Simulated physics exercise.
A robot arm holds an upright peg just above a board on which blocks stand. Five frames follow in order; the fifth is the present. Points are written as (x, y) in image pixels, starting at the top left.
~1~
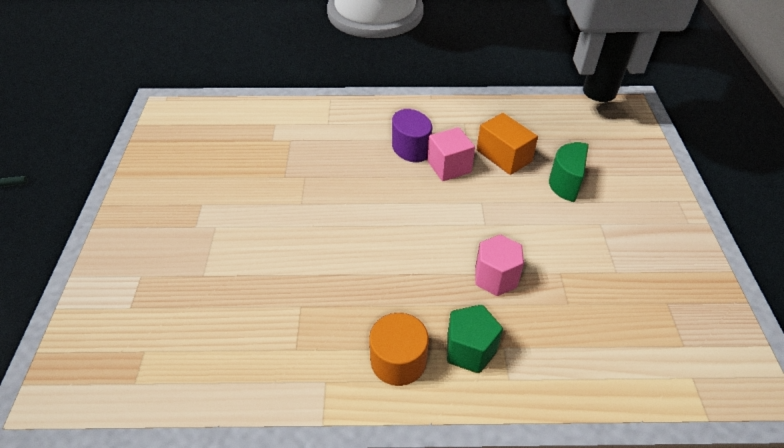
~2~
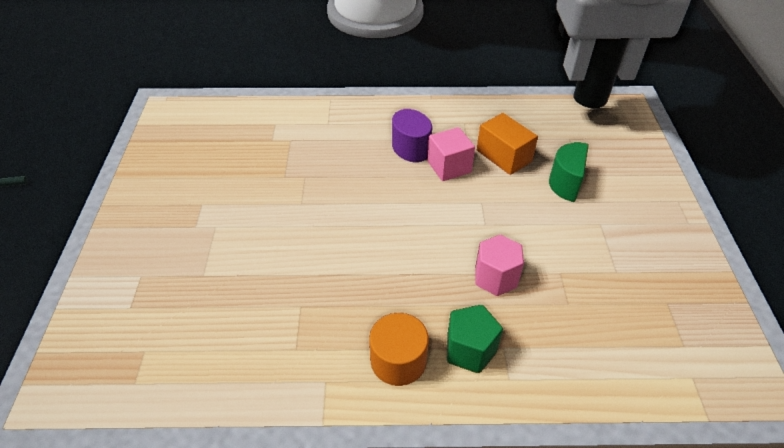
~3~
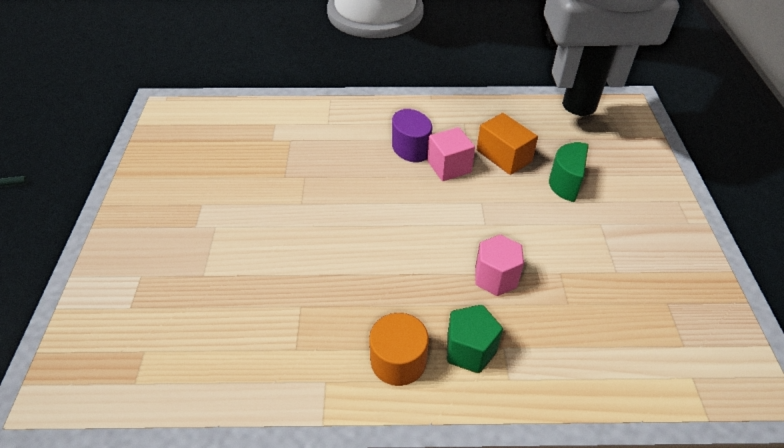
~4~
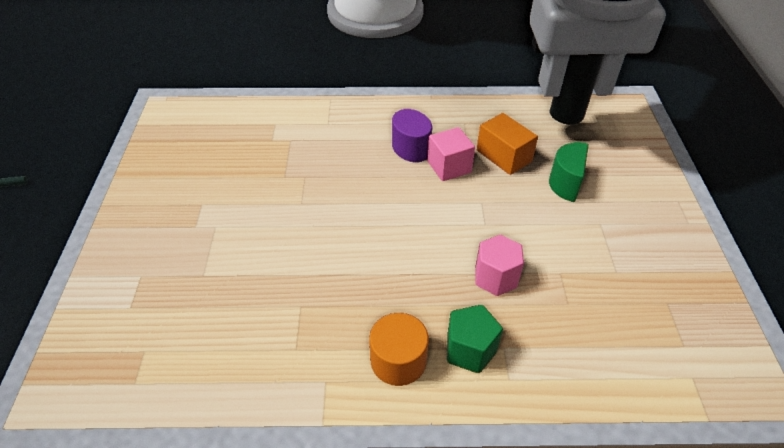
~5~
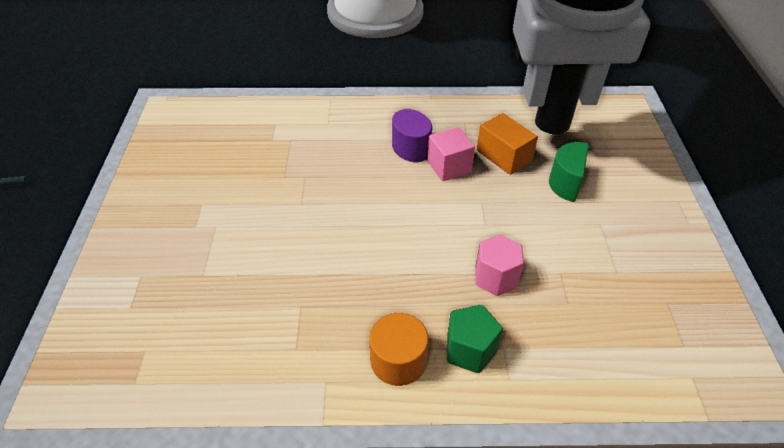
To begin with, a robot arm holds a dark upright peg near the top right corner of a wooden board scattered with purple, pink, orange and green blocks. The peg then moves a short way left and slightly down, nearing the orange rectangle and green D-shaped block, while every block stays still.
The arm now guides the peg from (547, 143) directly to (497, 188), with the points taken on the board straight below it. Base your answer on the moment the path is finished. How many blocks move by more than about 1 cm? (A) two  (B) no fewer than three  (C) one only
My answer is option A.
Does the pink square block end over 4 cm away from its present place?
That would be a no.
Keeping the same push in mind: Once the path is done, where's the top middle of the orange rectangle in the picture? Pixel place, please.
I think it will end close to (465, 154).
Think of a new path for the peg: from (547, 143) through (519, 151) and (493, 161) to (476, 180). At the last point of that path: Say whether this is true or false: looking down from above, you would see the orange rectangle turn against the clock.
Answer: False.
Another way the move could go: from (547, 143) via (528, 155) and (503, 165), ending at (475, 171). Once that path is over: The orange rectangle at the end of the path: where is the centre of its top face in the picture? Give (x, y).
I'd guess (443, 146).
On the path given first. Halfway along, peg (526, 145); orange rectangle (492, 135), turned 45° clockwise.
At the end, peg (500, 169); purple elliptical block (407, 120); pink square block (430, 148), turned 45° clockwise; orange rectangle (465, 154), turned 60° clockwise; green D-shaped block not moved.
